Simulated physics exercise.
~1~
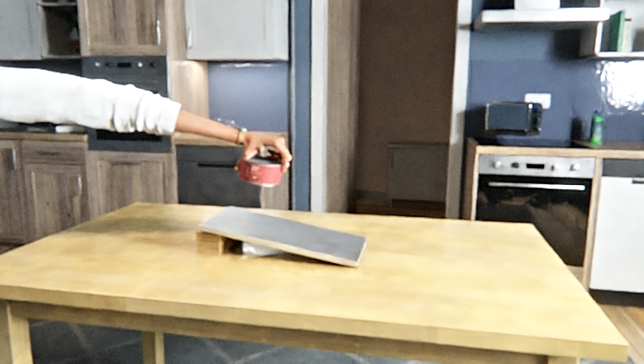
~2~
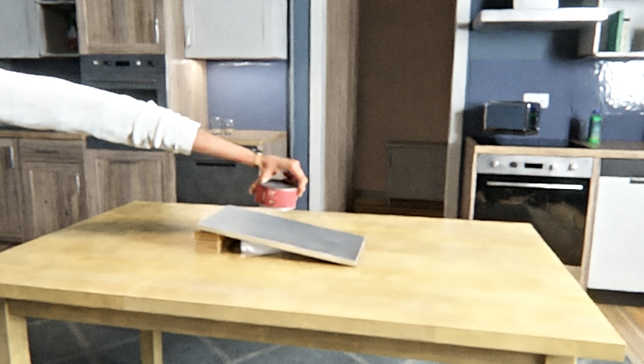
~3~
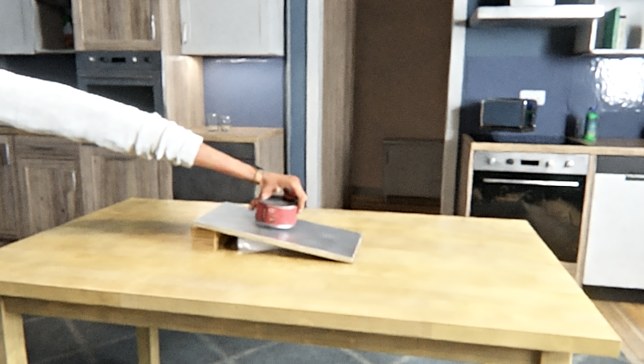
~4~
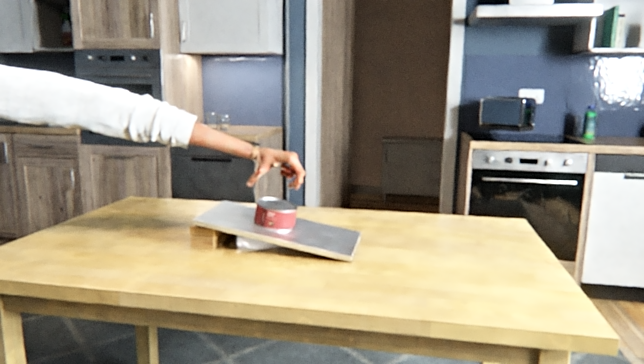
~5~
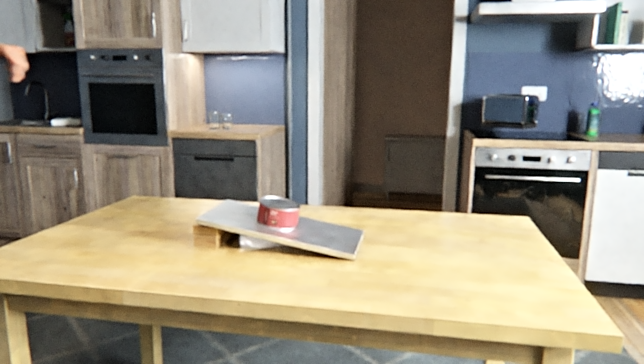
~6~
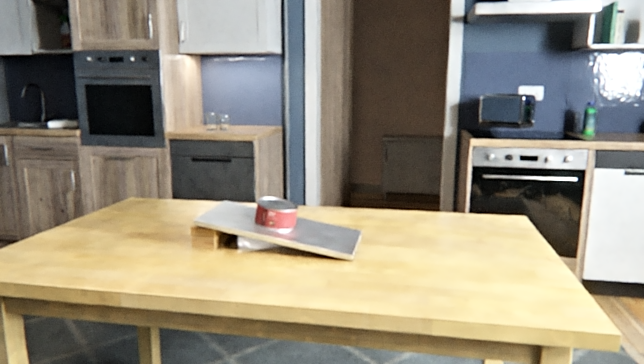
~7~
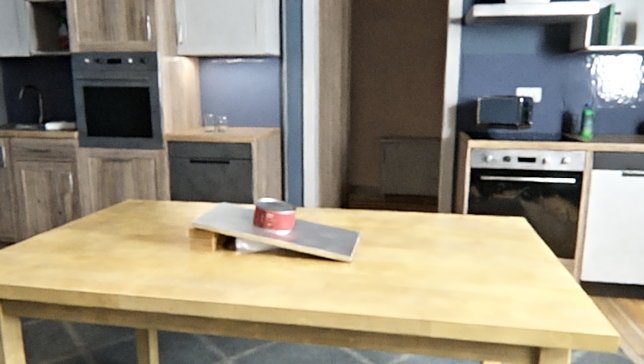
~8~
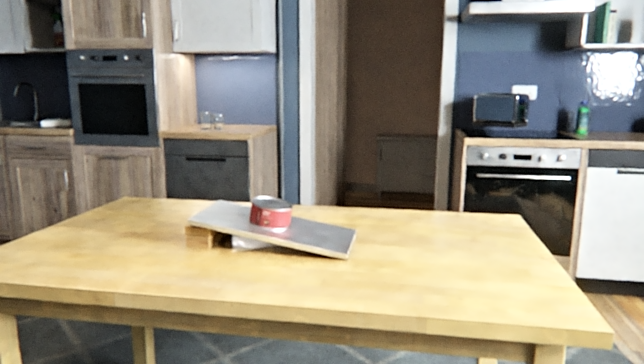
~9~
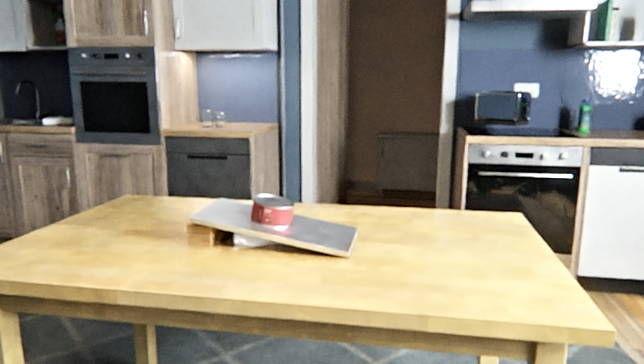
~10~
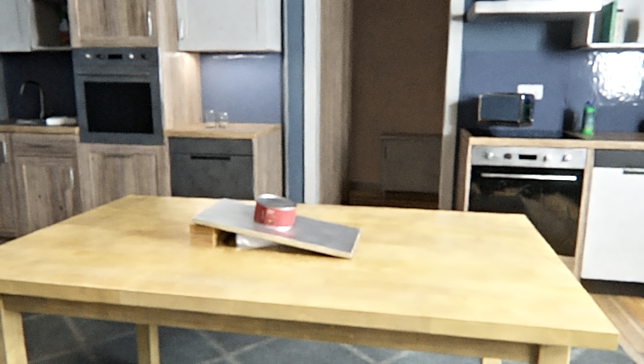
A hand sets a red tub on a sloping board and withdraws; the tub stays put.
